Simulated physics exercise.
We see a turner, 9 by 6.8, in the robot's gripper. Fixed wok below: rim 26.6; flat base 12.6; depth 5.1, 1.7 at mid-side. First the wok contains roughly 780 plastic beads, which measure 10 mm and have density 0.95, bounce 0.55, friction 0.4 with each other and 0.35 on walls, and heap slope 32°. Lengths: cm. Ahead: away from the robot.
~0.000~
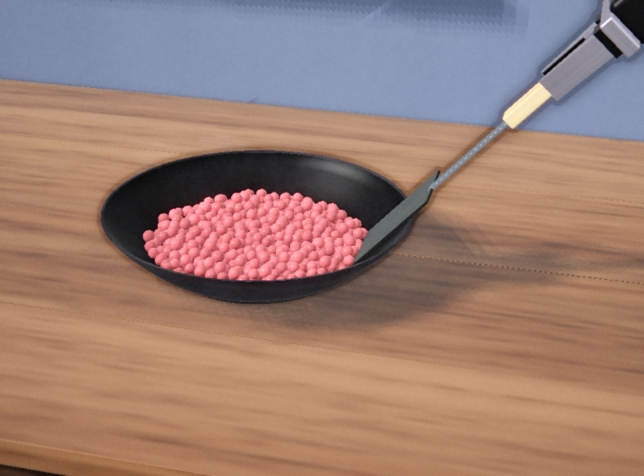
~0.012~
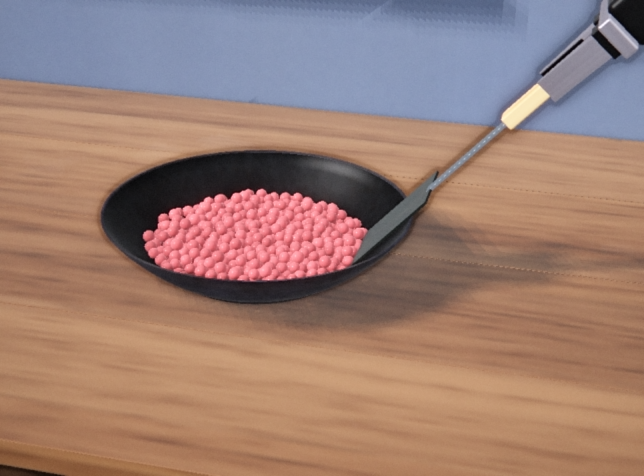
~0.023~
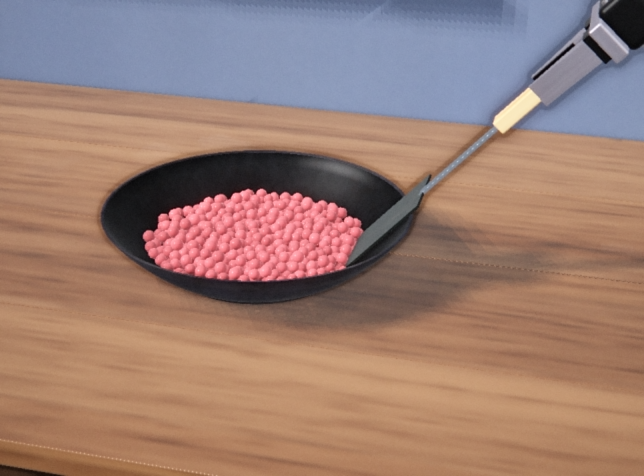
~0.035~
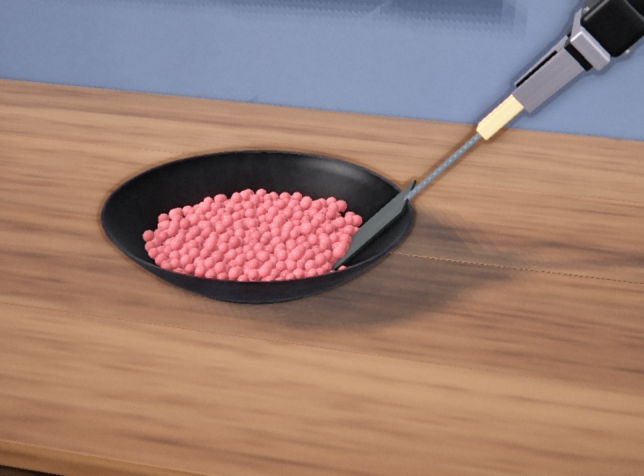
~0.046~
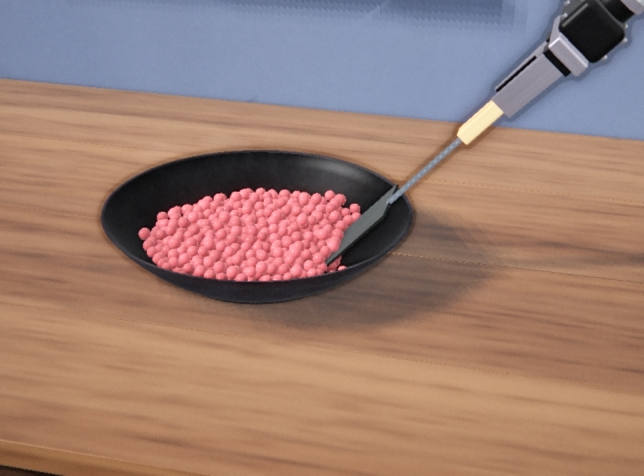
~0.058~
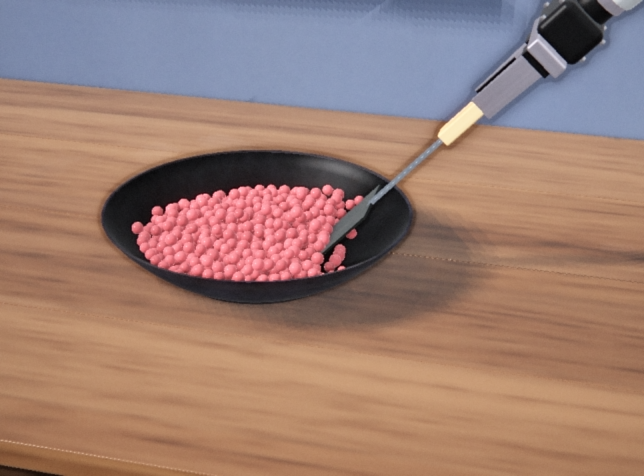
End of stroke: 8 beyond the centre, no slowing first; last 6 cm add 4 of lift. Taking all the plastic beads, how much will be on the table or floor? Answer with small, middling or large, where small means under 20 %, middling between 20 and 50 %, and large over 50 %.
It is middling.
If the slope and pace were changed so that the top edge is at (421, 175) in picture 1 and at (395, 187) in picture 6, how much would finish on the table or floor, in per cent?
About 10 per cent.
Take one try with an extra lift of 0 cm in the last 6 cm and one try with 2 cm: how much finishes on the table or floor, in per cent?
Close to 30 and 30 percent respectively.
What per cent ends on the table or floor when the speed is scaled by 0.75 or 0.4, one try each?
Some 15 and 10 per cent.
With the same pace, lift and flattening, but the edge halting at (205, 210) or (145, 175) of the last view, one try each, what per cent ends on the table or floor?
Close to 15 and close to 35 per cent, respectively.
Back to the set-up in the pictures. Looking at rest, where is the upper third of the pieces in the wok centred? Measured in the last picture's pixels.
Centre: Roughly (191, 223).
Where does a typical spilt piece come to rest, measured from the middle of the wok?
It's around 56 cm.
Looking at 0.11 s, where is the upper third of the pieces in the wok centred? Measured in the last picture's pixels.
Near pixel (224, 216).
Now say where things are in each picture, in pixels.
In the first frame, the turner top edge at (434, 186), sloping 48°; upper third of the load around (258, 234), from x 150 to 360, top at y 195; 777 in the wok.
In the second frame, the turner top edge at (432, 187), sloping 48°; upper third of the load around (258, 235), from x 150 to 360, top at y 195.
In the third frame, the turner top edge at (425, 190), sloping 48°; upper third of the load around (261, 234), from x 150 to 360, top at y 195.
In the fourth frame, the turner top edge at (409, 196), sloping 48°; upper third of the load around (265, 232), from x 150 to 355, top at y 195.
In the fifth frame, the turner top edge at (391, 200), sloping 48°; upper third of the load around (265, 231), from x 145 to 355, top at y 195.
In the sixth frame, the turner top edge at (373, 201), sloping 48°; upper third of the load around (263, 227), from x 140 to 360, top at y 190; 777 in the wok.
After 0.09 s, sloping 48°, highest piece 7 above the table; 777 in the wok.
After 0.11 s, sloping 48°, highest piece 9 above the table; 777 in the wok.
After 0.33 s, sloping 48°, highest piece 21 above the table; 575 in the wok, 65 on the table or floor, 137 on the blade or in flight.
After 1.38 s, sloping 48°, highest piece 5 above the table; 575 in the wok, 202 on the table or floor.
In the end, 575 in the wok, 202 on the table or floor. That is 26 % on the table or floor.
